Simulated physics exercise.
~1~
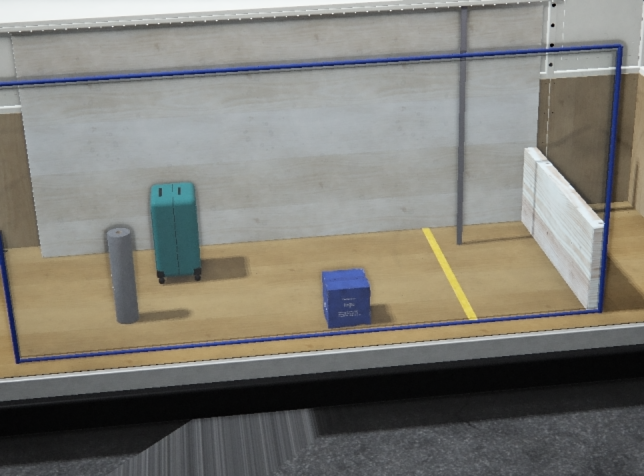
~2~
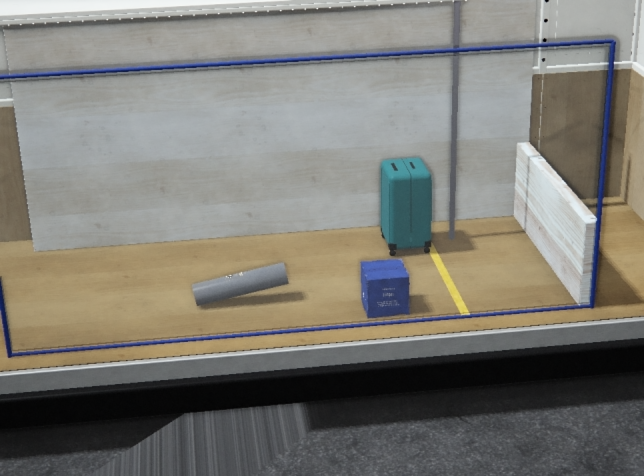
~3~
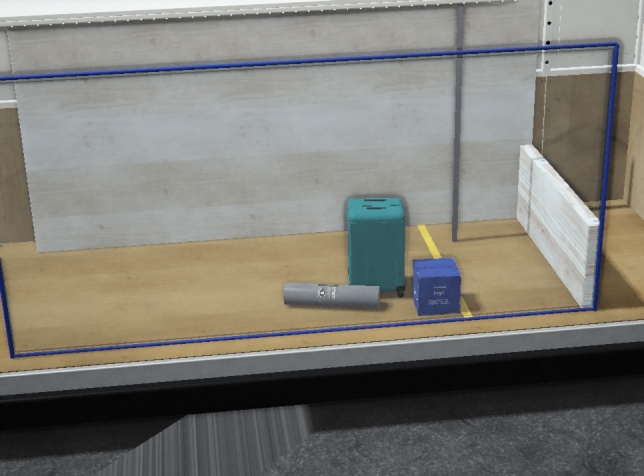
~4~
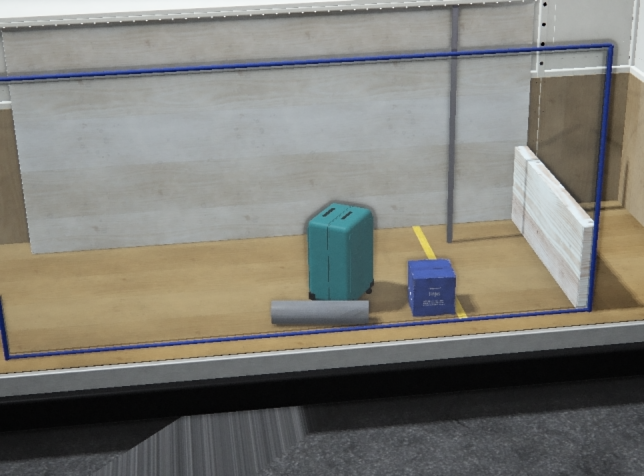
Teal wheeled case rolling right then drifting back left, grey roll toppling and rolling right, blue carton sliding to the yellow line.
